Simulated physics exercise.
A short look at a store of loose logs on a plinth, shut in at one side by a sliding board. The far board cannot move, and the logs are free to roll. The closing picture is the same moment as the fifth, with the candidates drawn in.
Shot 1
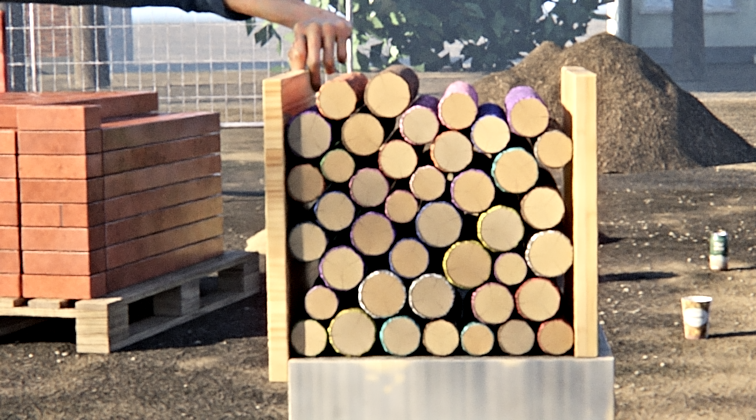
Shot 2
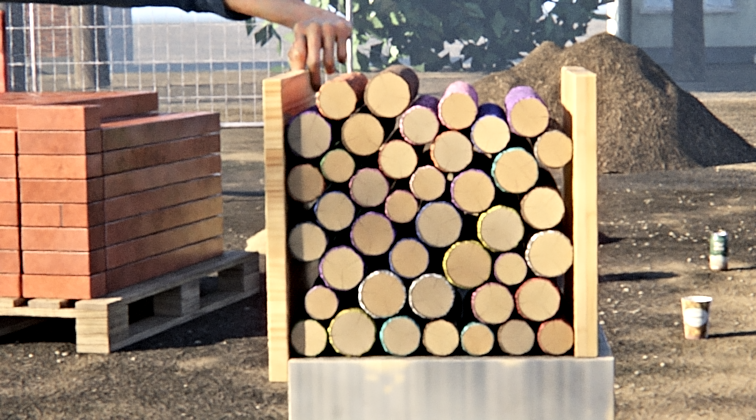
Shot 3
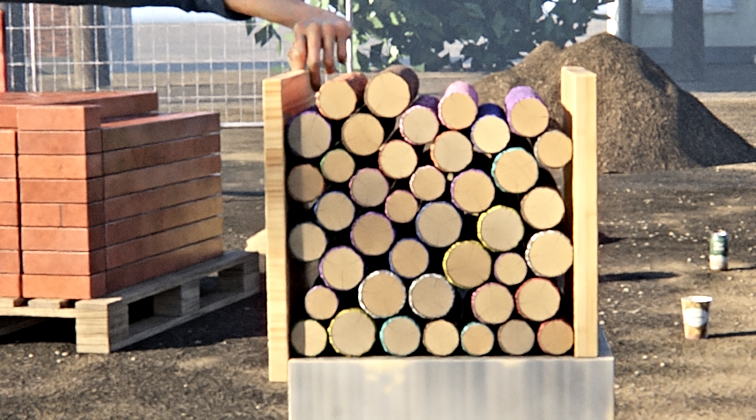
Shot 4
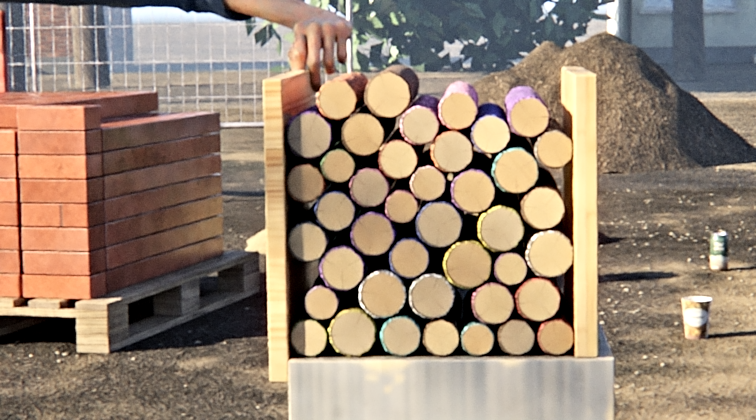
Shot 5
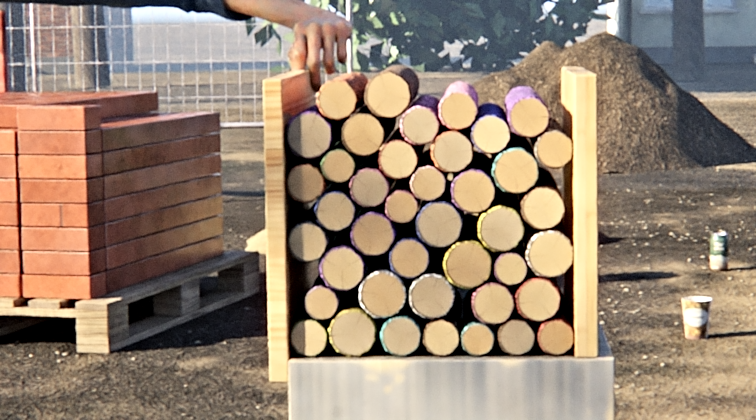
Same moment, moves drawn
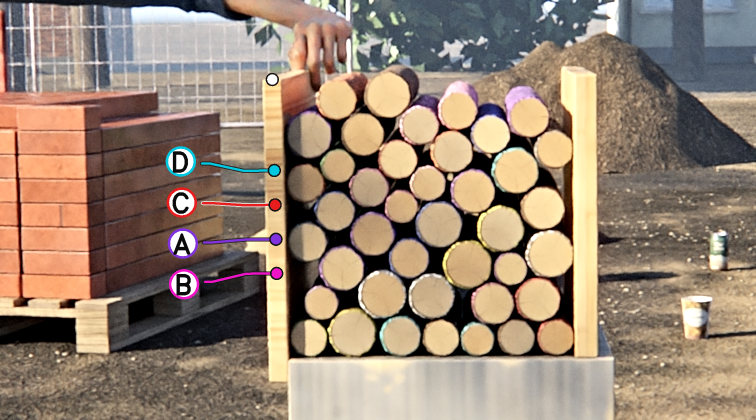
Outdoor yard beside stacked red bricks, a hand resting atop loose logs piled between two upright boards, nothing visibly moving.
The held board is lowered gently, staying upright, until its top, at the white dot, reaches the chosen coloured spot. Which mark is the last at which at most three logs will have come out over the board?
The answer is mark C.
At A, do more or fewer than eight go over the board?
At A, fewer than eight.
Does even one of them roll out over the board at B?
Yes, at B.
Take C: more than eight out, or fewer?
It loses fewer than eight.
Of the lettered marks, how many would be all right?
Two of the four.
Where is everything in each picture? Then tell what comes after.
A log (493, 304); a log (510, 269); a log (440, 225), in the first picture.
A log (440, 225); a log (370, 188), in the second picture.
A log (339, 166); a log (554, 149), in the third picture.
A log (388, 95); side board (294, 213), in the fourth picture.
A log (309, 338); a log (516, 337); a log (493, 304), in the fifth picture.
On the copy, A at (276, 239); B at (277, 273); C at (275, 205); D at (274, 171); the white dot at (272, 80).
On C. First, top of the board (284, 138).
Then, top of the board (286, 204).
Finally, top of the board (286, 204), none out over the board.
By contrast, A more than three out over the board; B more than three out over the board; D none out over the board.
